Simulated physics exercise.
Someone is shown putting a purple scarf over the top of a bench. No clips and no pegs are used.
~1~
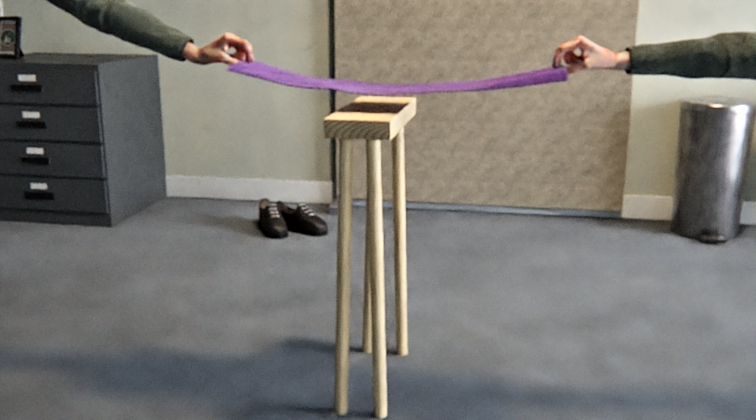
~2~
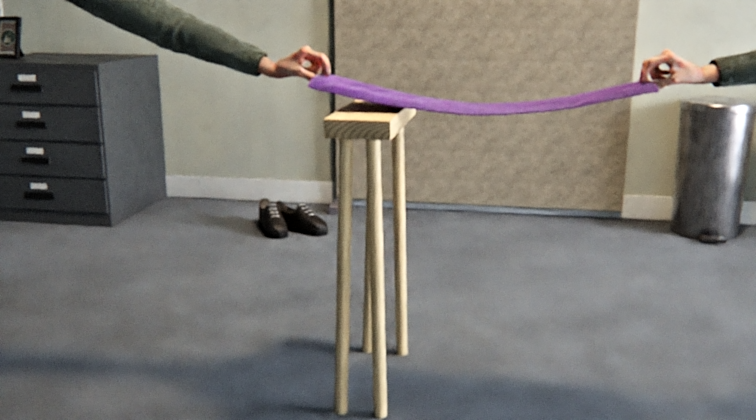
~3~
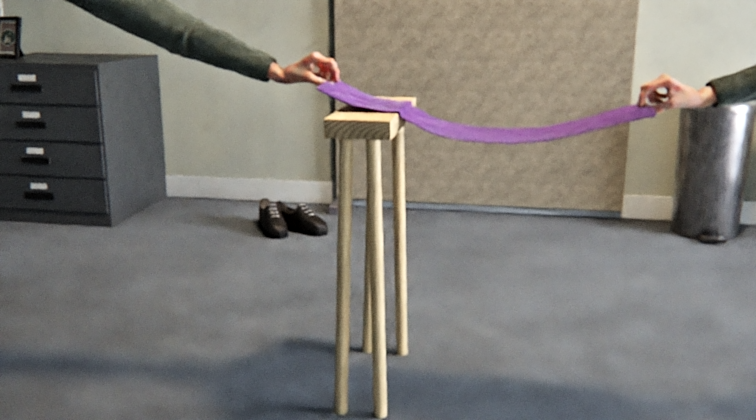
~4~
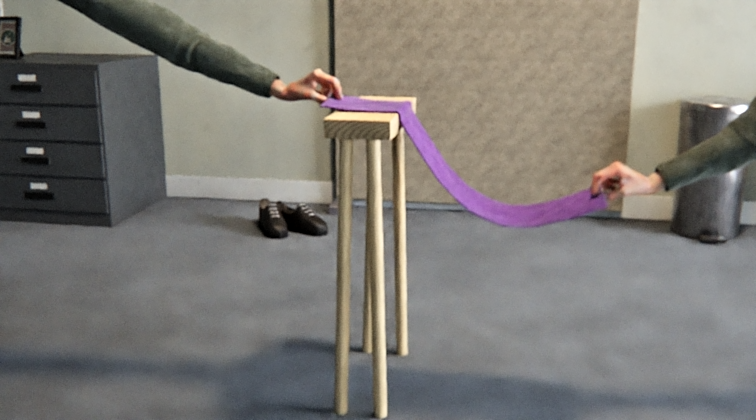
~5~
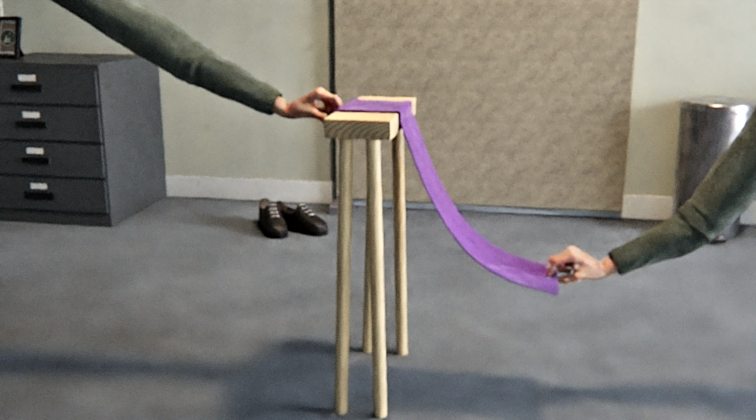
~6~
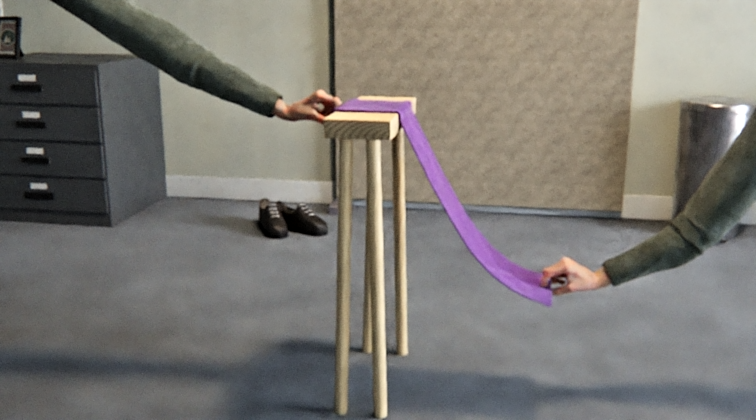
A purple scarf is carried rightward by two hands, laid over a wooden bench, and its right end lowered.
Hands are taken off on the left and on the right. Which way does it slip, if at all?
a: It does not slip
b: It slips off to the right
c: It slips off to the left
It slips off to the right (b).
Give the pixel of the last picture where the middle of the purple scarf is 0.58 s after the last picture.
Near (459, 381).
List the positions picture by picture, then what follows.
The first frame shows left end (232, 71); right end (562, 81); top of the bench (357, 124).
The second frame shows left end (313, 89); right end (653, 93).
The third frame shows left end (322, 92); right end (651, 118); top of the bench (357, 124).
The fourth frame shows left end (326, 107); right end (602, 209).
The fifth frame shows left end (328, 121); right end (552, 294).
The sixth frame shows left end (328, 123); right end (546, 305); far more of it on the right.
Then, 0.32 s after the last picture, scarf sliding right.
Then, 0.58 s after the last picture, scarf in a heap on the floor near (459, 381).
At rest, scarf in a heap on the floor near (461, 387). The purple scarf is pulled rightwards.
